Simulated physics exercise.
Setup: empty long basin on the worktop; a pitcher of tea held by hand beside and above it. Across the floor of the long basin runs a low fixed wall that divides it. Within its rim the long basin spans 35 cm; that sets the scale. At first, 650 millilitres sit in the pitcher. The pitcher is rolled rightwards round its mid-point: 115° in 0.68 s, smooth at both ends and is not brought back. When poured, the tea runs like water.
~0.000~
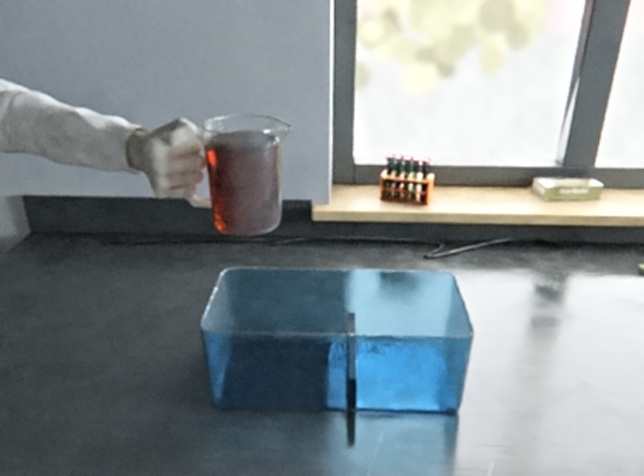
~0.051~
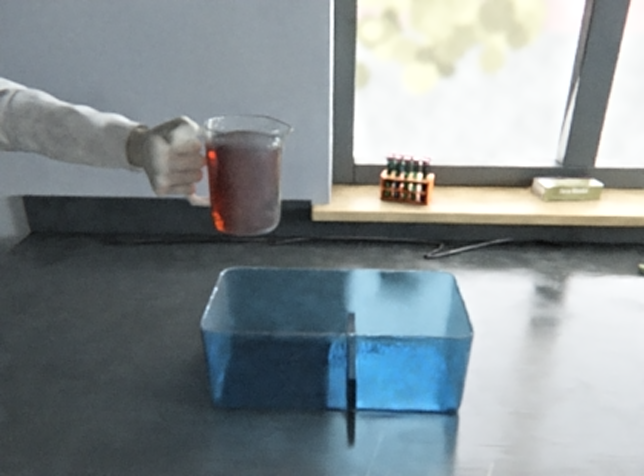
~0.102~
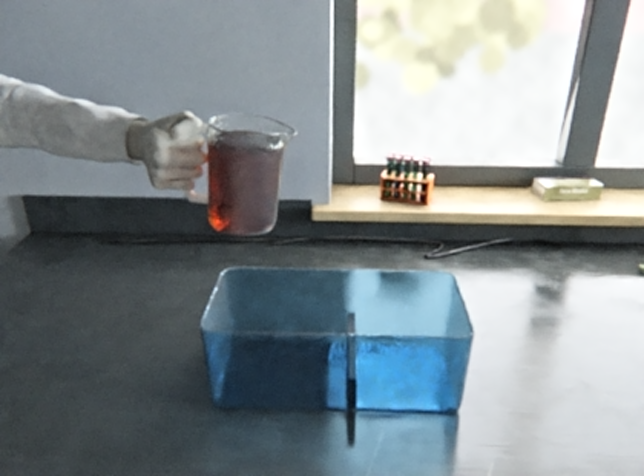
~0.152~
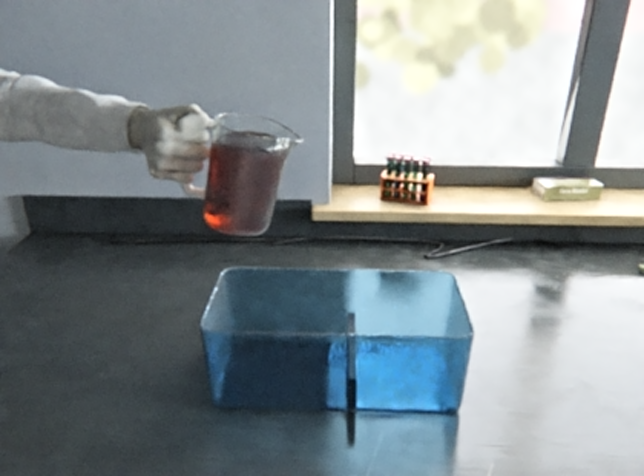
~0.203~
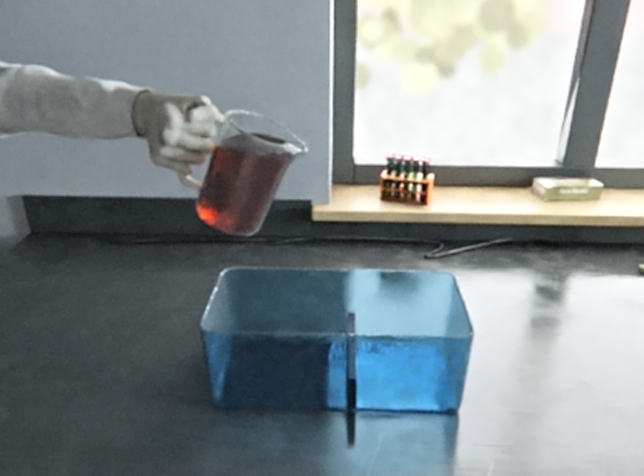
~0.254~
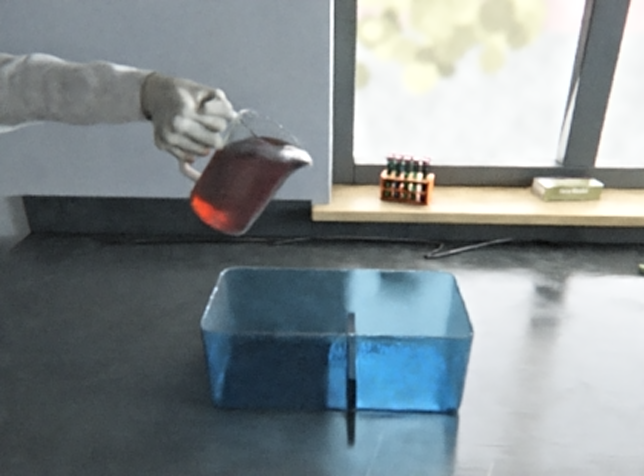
On a dark worktop by a window, a hand holds a glass pitcher of reddish-brown tea above an empty blue basin with a dividing wall, first keeping it upright, then tilting it steadily rightwards, the tea shifting toward the rim.
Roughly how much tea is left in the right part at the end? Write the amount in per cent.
Roughly 48 per cent is left in the right part.
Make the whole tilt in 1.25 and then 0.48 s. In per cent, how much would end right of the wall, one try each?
About 70 %, then about 40 %.
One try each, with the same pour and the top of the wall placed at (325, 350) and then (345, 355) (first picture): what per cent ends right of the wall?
First try about 90 %, second try about 75 %.
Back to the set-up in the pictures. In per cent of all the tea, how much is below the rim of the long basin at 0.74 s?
That comes to about 68 percent.
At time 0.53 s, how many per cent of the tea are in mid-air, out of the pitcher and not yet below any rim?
Near 30 per cent of it all.
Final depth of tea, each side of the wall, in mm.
The left ends up at roughly 10 mm, with the right at roughly 14 mm.
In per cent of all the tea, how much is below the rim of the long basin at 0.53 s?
I reckon close to 12 percent of it.
After 0.53 s the tilt is 102° and 59 per cent is still to pour, 0 is left of the wall and 11 right of it.
After 0.74 s the tilt is 115° and 11 per cent is still to pour, 31 is left of the wall and 37 right of it.
After 0.95 s the tilt is 115° and 0 per cent is still to pour, 48 is left of the wall and 48 right of it.
After 1.18 s the tilt is 115° and 0 per cent is still to pour, 51 is left of the wall and 48 right of it.
In the end 51 per cent lies left of the wall, 48 right of it and 1 outside.
